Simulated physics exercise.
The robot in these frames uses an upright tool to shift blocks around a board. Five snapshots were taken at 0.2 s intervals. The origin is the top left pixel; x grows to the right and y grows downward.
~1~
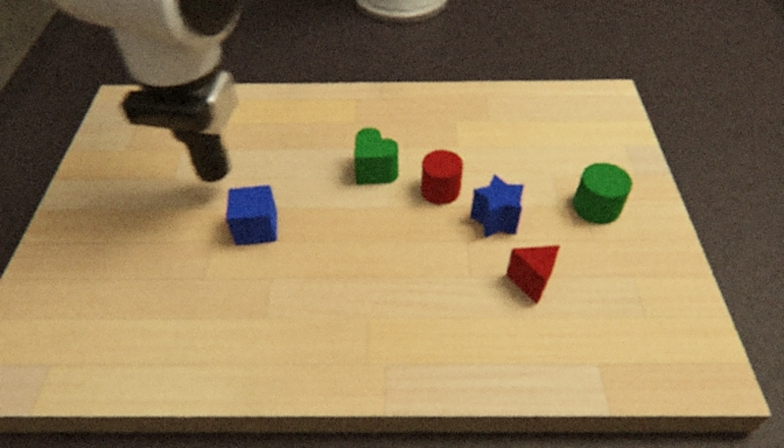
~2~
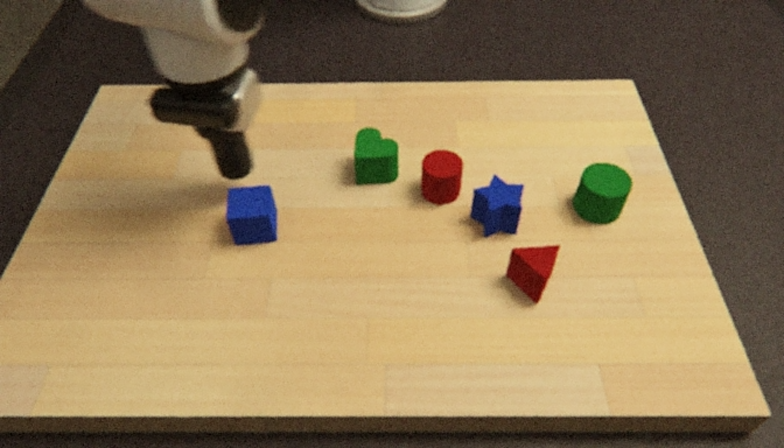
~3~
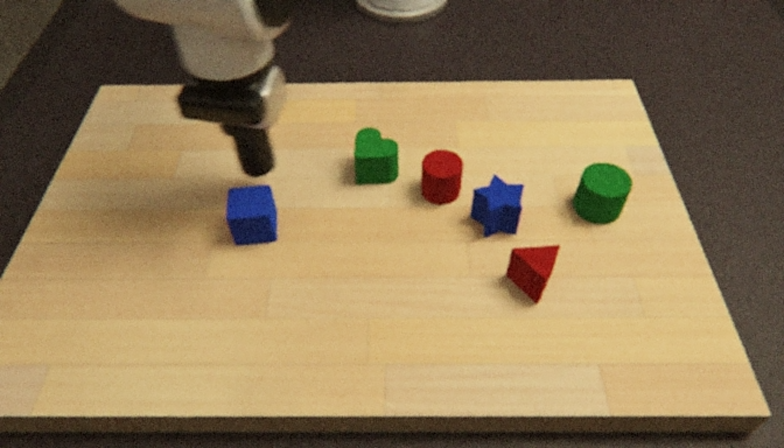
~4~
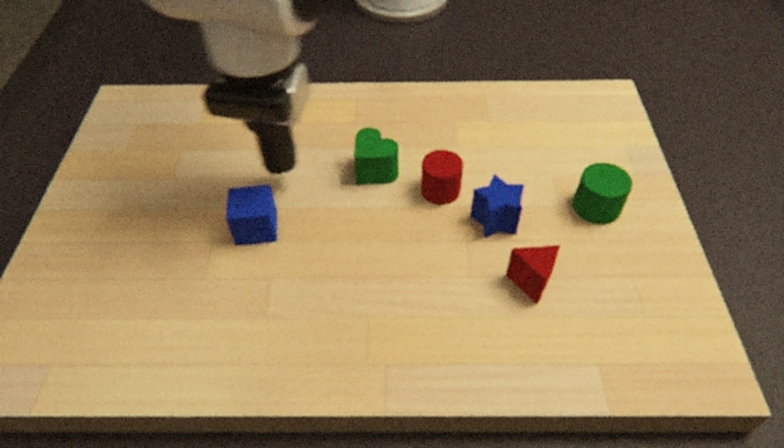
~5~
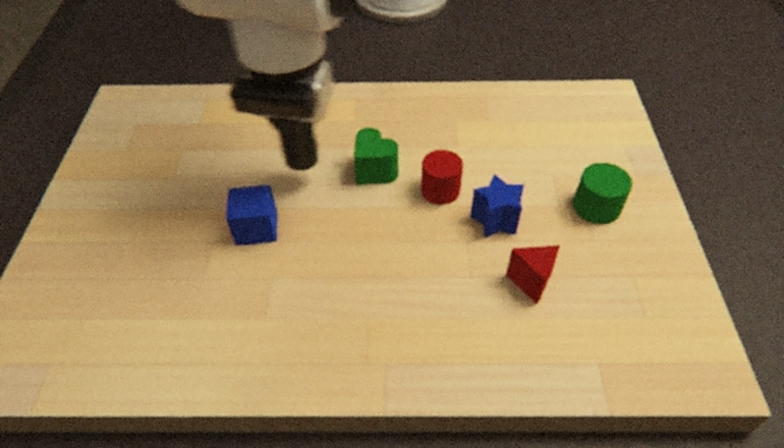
Robot arm gliding steadily rightward above a wooden board, passing behind a blue cube while the coloured blocks all stay still.
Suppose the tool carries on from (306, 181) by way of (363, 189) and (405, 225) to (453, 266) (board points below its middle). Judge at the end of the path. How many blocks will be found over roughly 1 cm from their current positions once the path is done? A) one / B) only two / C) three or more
I choose A.
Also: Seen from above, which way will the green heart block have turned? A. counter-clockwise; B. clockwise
Letter A.
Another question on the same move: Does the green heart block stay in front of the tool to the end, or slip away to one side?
The tool no longer has it in front.
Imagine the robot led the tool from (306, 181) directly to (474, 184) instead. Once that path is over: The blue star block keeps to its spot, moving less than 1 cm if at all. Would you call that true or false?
That is false.
The first path, step by step. One third of the way, tool at (361, 169); green heart block at (389, 145), turned 40° anticlockwise.
Two thirds of the way, tool at (406, 205); green heart block at (390, 145), turned 40° anticlockwise.
At the end, tool at (455, 246); green heart block at (390, 145), turned 40° anticlockwise; red disc in place.
